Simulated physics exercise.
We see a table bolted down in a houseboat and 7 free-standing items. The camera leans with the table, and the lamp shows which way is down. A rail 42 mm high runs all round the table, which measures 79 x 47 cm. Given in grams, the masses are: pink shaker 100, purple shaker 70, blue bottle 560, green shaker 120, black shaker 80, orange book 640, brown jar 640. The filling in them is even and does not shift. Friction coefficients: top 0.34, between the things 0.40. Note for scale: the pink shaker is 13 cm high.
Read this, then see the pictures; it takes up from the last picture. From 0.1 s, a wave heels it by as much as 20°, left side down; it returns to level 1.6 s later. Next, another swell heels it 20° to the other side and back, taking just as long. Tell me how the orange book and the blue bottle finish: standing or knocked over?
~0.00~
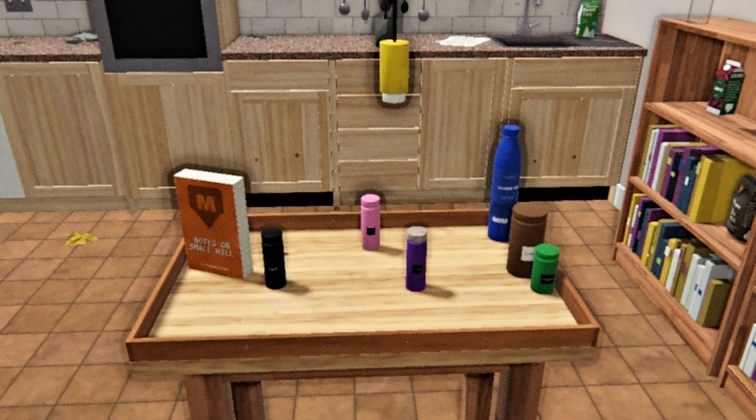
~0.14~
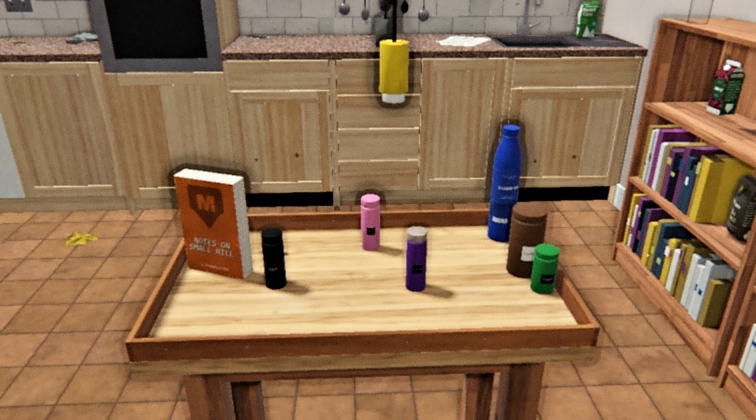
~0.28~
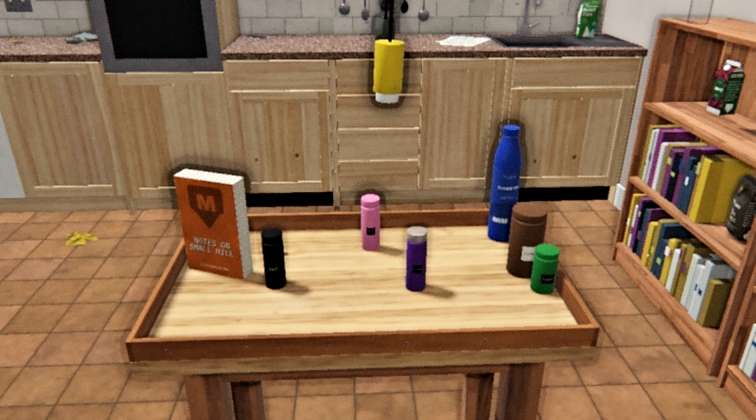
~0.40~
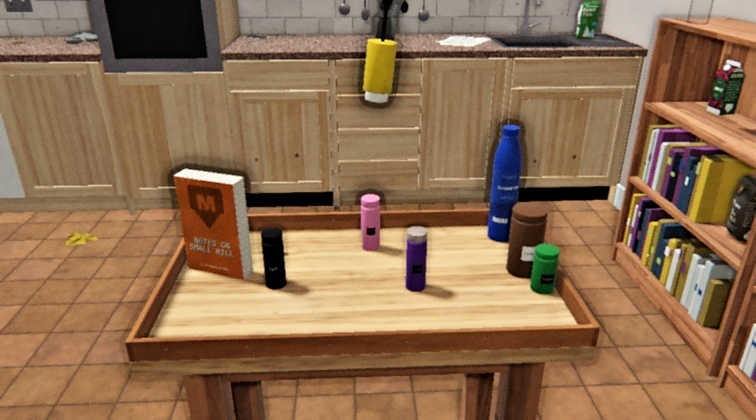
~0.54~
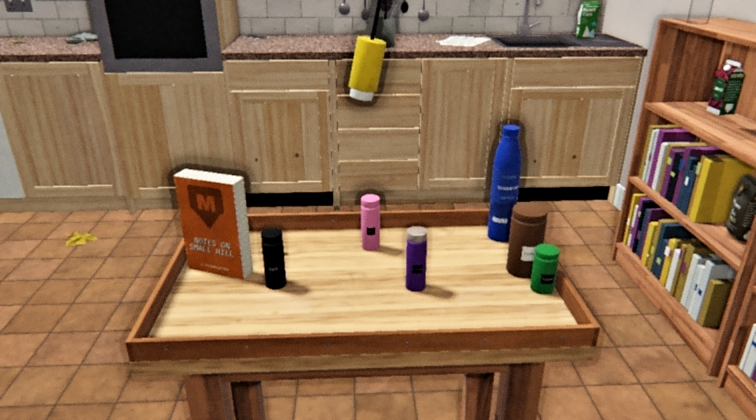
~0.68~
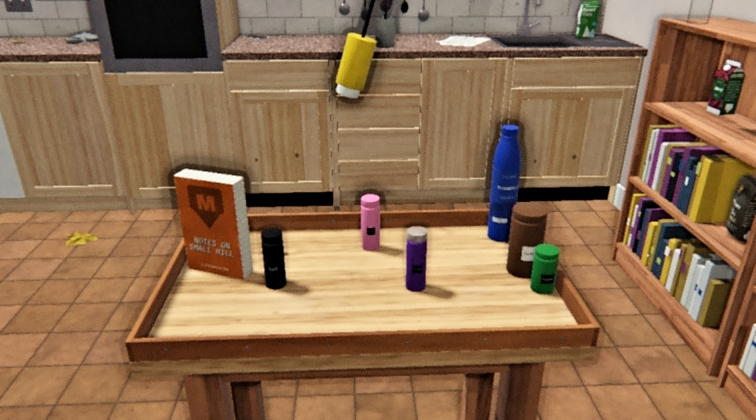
Orange book - standing; blue bottle - knocked over.
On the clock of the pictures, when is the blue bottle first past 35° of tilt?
About 1.0 seconds.
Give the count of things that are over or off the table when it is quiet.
That makes 3.
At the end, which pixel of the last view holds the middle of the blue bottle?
It finishes at roughly (384, 223).
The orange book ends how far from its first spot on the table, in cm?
The shift is close to 0 cm.
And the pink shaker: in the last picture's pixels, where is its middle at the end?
(311, 235), roughly.
After 1.08 s, floor tilted 18°, left side down; blue bottle 54° off its base near (451, 198); purple shaker 36° off its base; pink shaker 26° off its base.
After 1.28 s, floor tilted 11°, left side down; blue bottle on its side near (398, 227); purple shaker on its side; pink shaker on its side.
After 2.68 s, floor tilted 18°, right side down; blue bottle on its side near (384, 225); pink shaker on its side; purple shaker on its side.
In the end (5.3 s), toppled on the table, pink shaker, purple shaker and blue bottle; the other 4 under 5 cm from the start. In the last view, orange book near (215, 225), blue bottle near (384, 223).
